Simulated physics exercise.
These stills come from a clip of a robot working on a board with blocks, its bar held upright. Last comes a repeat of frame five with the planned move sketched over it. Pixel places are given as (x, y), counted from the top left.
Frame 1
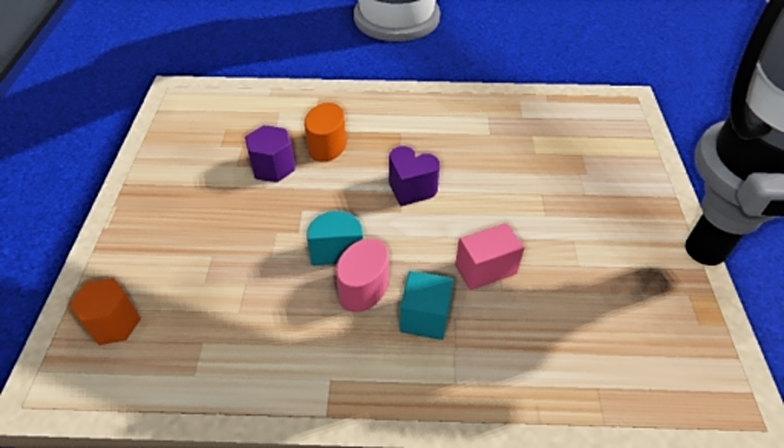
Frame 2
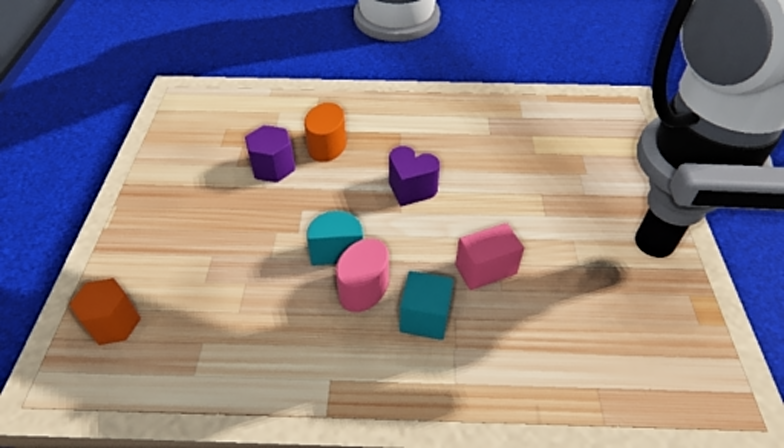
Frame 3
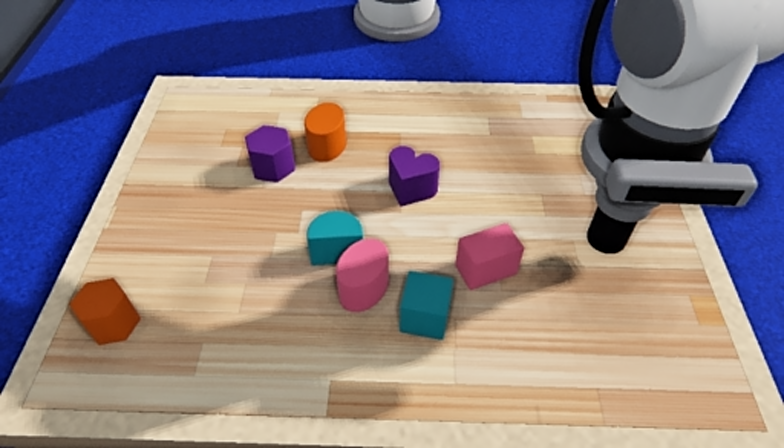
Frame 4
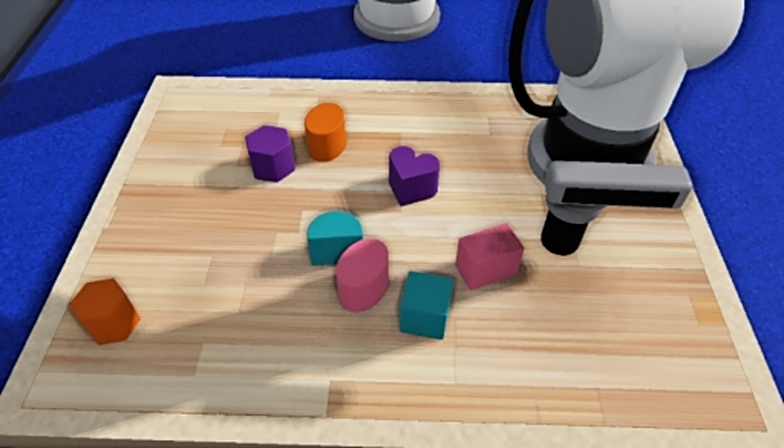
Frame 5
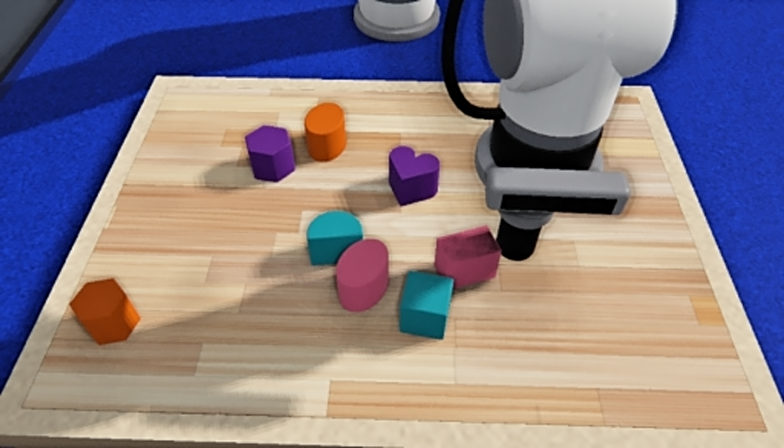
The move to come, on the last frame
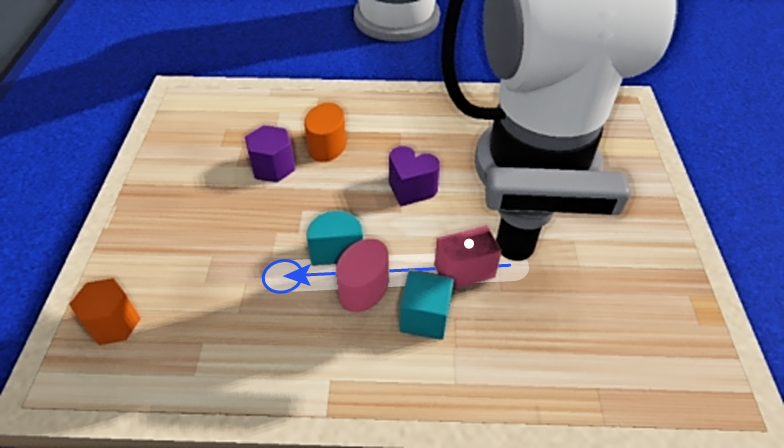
On a wooden board scattered with colored blocks, a robot arm moved in from the right edge, sweeping its black tip leftward until it nudged the pink oblong block slightly left.
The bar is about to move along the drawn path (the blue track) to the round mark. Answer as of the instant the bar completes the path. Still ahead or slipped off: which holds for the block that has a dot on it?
Expect to find it ahead of the bar.
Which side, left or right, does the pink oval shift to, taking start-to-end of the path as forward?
The shift is leftward.
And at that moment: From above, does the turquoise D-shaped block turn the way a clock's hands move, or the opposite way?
Clockwise.
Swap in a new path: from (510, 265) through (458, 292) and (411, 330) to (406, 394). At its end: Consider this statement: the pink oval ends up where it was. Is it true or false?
My answer: False.
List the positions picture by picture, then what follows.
The first frame shows lower end of the bar at (704, 252), tops of blocks, turquoise D-shaped block at (334, 225), pink oval at (363, 261), turquoise four-sided block at (427, 292), pink oblong at (492, 242).
The second frame shows bar at (654, 244), blocks as before.
The third frame shows bar at (605, 241), blocks as before.
The fourth frame shows bar at (559, 242), blocks as before.
The fifth frame shows bar at (515, 247), turquoise D-shaped block at (334, 225), pink oval at (363, 261), turquoise four-sided block at (427, 292), pink oblong at (469, 244).
The drawn path runs straight from (510, 265) to (283, 276); the dot is on the pink oblong.
What follows on the original path. One third of the way, bar at (436, 251); pink oval at (338, 263), turned 30° anticlockwise; pink oblong at (389, 241), turned 15° clockwise.
Two thirds of the way, bar at (358, 254); turquoise D-shaped block at (271, 208), turned 35° clockwise; pink oval at (303, 269), turned 90° anticlockwise; pink oblong at (312, 234), turned 45° clockwise.
At the end, bar at (278, 258); turquoise D-shaped block at (231, 188), turned 75° clockwise; pink oval at (254, 288), turned 155° anticlockwise; turquoise four-sided block not moved; pink oblong at (242, 226), turned 70° clockwise.
